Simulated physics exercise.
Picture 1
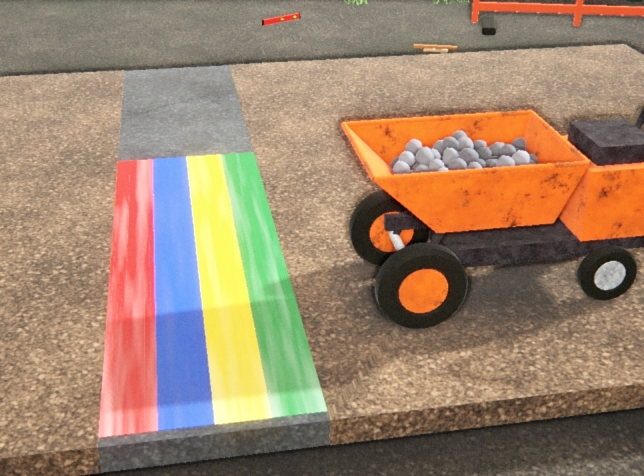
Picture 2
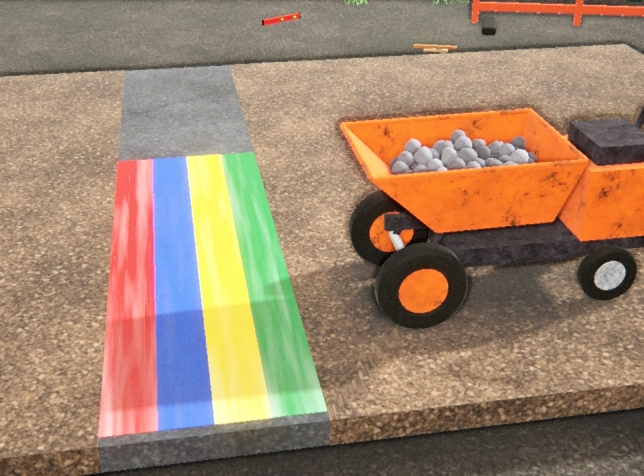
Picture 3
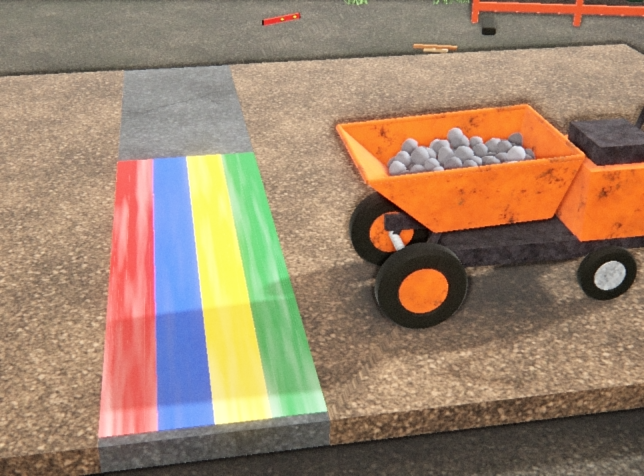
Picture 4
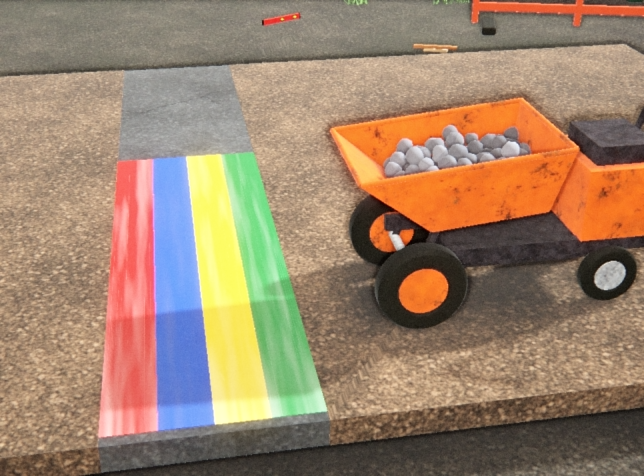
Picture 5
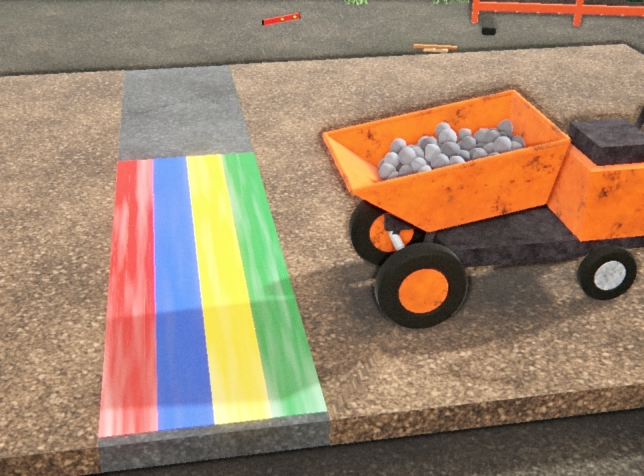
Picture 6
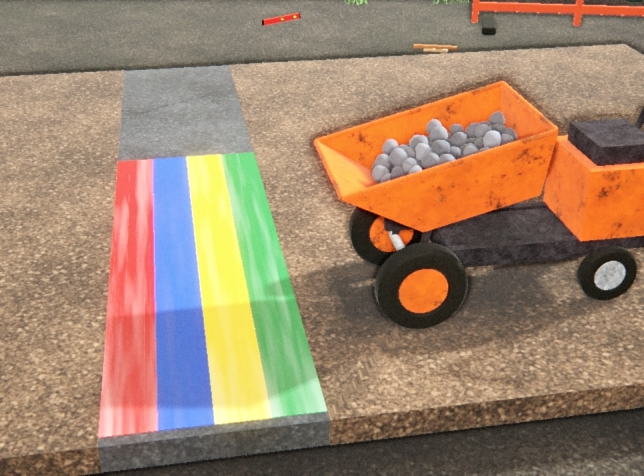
We see a small orange dumper loaded with round grey cobbles, parked to the right of red, blue, yellow and green bands. Its skip, level at first, tilts gradually toward the left while the wheels stay still.
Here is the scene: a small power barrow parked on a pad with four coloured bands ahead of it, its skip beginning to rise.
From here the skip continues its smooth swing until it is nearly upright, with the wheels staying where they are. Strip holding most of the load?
Yellow.
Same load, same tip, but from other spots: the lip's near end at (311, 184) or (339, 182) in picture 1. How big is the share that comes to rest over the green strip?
In order, close to 0 and 0 in a hundred.
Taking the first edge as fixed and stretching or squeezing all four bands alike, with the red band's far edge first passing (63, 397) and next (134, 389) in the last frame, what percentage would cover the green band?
In order, 20 % and 10 %.
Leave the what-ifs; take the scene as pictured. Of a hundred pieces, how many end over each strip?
Percentages: Green 15, yellow 35, blue 20, red 15.
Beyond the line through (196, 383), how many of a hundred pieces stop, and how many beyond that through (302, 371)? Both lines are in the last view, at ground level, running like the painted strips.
Roughly 30 and 90 %.
Soon after the last picture, skip tipped steeply; all in the skip.
A little later, skip tipped steeply; about two thirds in the skip; a small part over the green strip; about a quarter over the yellow strip; a stray few over the blue strip.
Later still, skip tipped right over; a small part in the skip; about a quarter over the green strip; about a third over the yellow strip; about a quarter over the blue strip; a small part over the red strip; a small part off the paint.
At rest, skip tipped right over; a small part in the skip; about a quarter over the green strip; about a third over the yellow strip; about a quarter over the blue strip; a small part over the red strip; a small part off the paint.
